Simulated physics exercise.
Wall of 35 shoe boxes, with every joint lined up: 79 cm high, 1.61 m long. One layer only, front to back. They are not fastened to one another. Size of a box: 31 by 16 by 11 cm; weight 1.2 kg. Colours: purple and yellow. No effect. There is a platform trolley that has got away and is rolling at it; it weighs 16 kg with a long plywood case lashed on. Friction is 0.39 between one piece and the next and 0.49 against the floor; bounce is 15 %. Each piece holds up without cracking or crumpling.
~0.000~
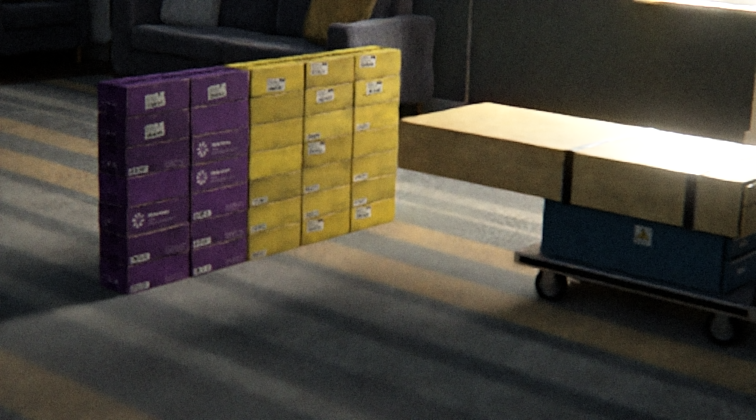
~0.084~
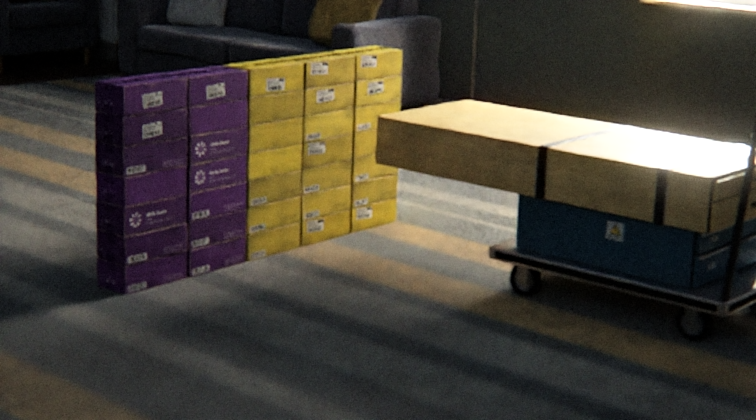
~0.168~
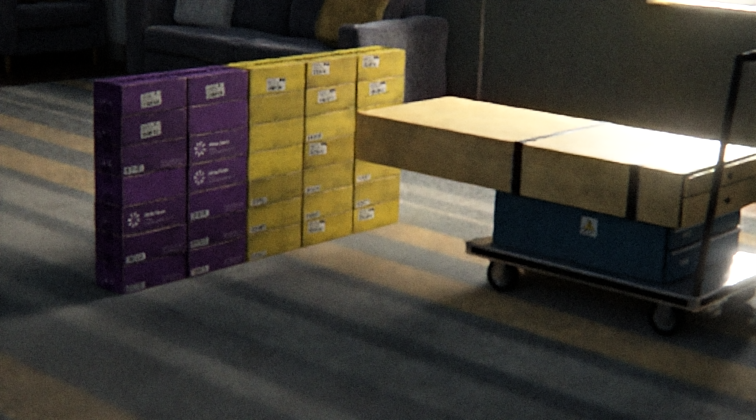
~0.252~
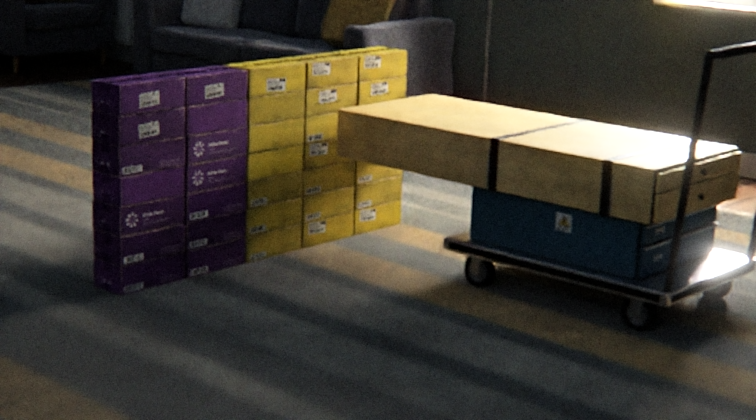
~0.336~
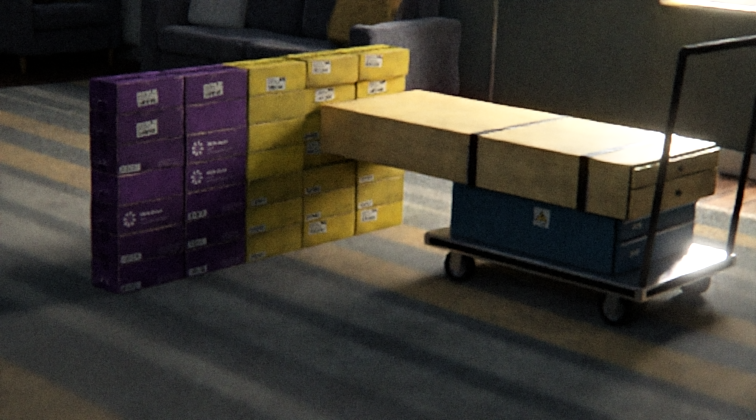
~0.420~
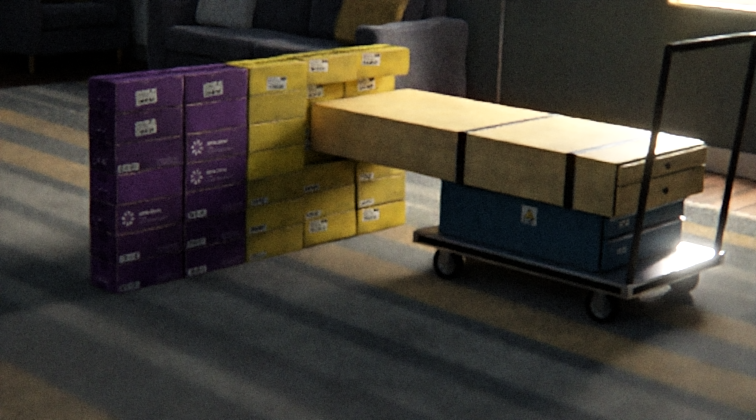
A trolley carrying a long wooden chest on a blue box rolled left across the carpet toward a wall of purple and yellow boxes, and the chest's end pushed into the yellow ones, shifting several slightly.
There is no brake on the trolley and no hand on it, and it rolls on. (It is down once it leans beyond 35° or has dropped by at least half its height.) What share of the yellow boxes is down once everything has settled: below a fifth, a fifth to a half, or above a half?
The part that goes down will exceed a half.
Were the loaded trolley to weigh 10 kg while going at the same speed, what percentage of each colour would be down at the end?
Down at the end: Purple 0 per cent, yellow 70 per cent.
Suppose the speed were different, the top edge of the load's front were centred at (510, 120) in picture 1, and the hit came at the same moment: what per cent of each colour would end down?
You'd end up with purple at 0 per cent down and yellow at 50 per cent.
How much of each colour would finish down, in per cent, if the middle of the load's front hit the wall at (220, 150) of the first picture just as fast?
Result - purple: 100 %; yellow: 30 %.
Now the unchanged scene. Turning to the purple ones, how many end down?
Purple count down: 0.
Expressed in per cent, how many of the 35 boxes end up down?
Somewhere near 40 in a hundred.
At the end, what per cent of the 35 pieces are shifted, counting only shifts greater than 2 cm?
Shifted share: 40 %.
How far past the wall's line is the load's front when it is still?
Offset past line: Approx. 70 cm.
After 0.54 s, load 15 cm past the wall's line, still rolling; none of the 21 yellow boxes down (0 of 35 in all colours); top yellow box unmoved.
After 0.74 s, load 25 cm past the wall's line, still rolling; 6 of the 21 yellow boxes down (6 of 35 in all colours); top yellow box unmoved.
After 0.94 s, load 33 cm past the wall's line, still rolling; 14 of the 21 yellow boxes down (14 of 35 in all colours); top yellow box unmoved.
After 1.32 s, load 47 cm past the wall's line, still rolling; 14 of the 21 yellow boxes down (14 of 35 in all colours); top yellow box unmoved.
At rest (4.0 s), load 72 cm past the wall's line, stopped; 14 of the 21 yellow boxes down (14 of 35 in all colours); top yellow box unmoved; top purple box unmoved. That is 67 per cent. As the last picture would show them, middles, top yellow box near (265, 76), top purple box near (136, 91).
